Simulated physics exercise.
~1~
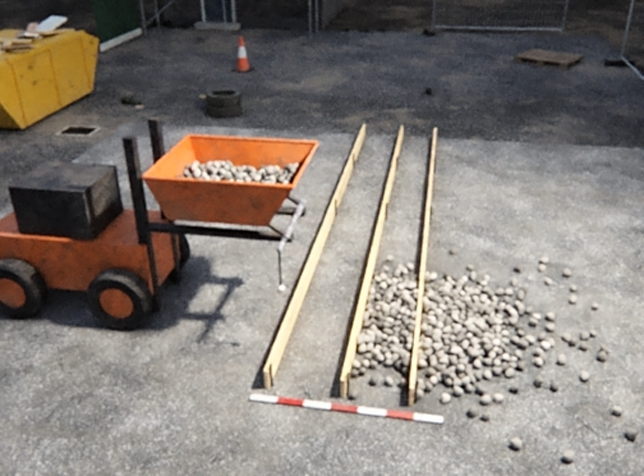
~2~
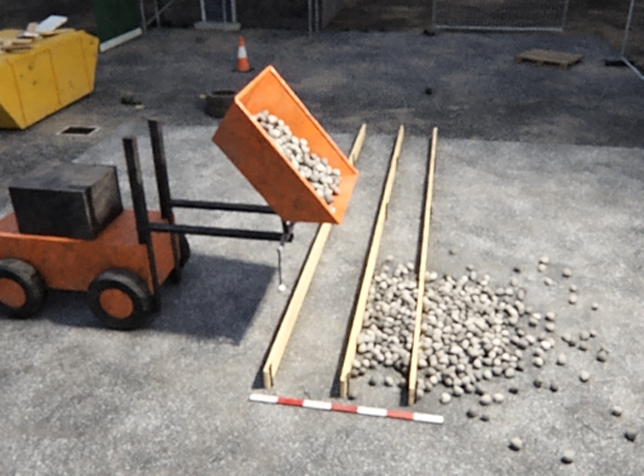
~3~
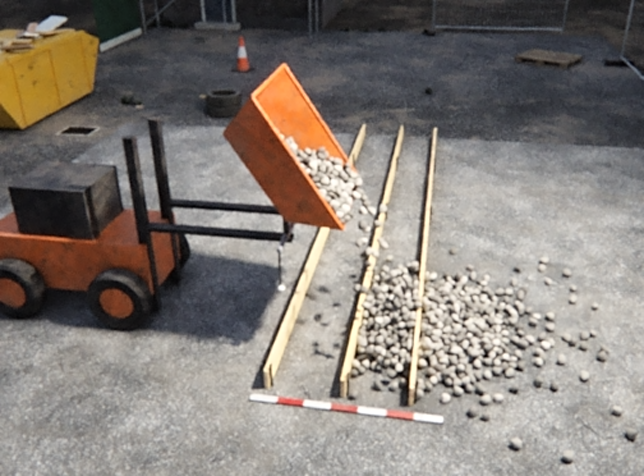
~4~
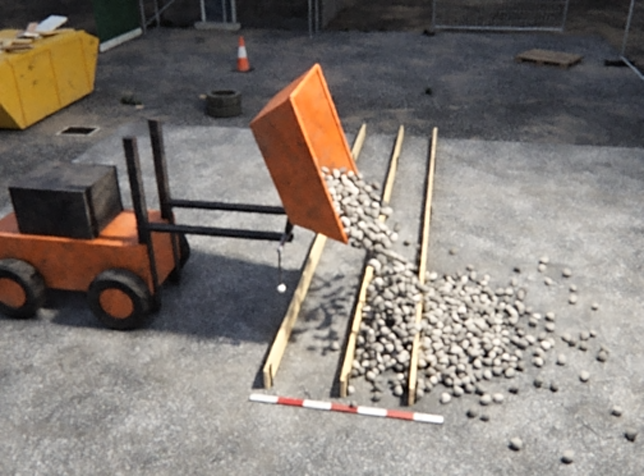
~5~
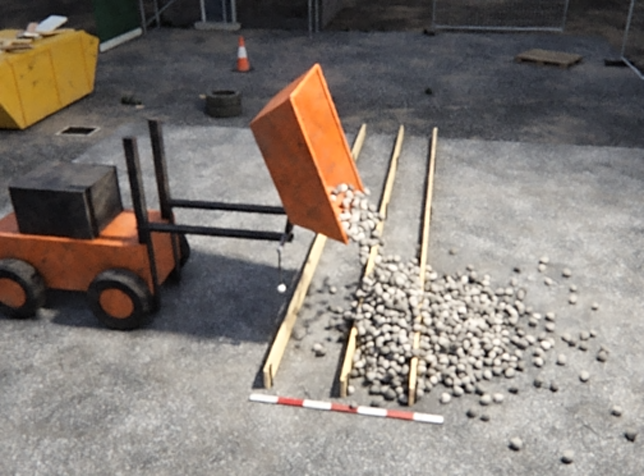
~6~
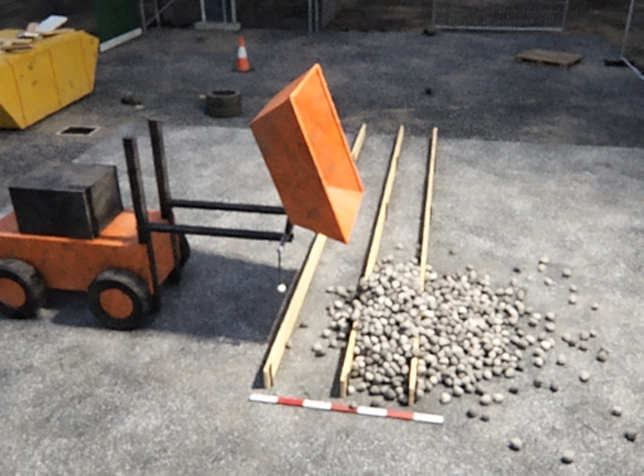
The clip opens on an orange forklift at the left, holding a level orange skip of grey stones beside three long wooden boards on tarmac, with an earlier heap already lying around the two right-hand boards. The skip tips steeply toward the right while the forklift stays put. Stones begin sliding over its lower lip, then pour in a thick stream across the middle board and onto the heap. The flow thins as the skip holds its steep tilt. Finally the skip hangs empty, and a larger pile covers much of the far bay, with only a few stones in the near one.
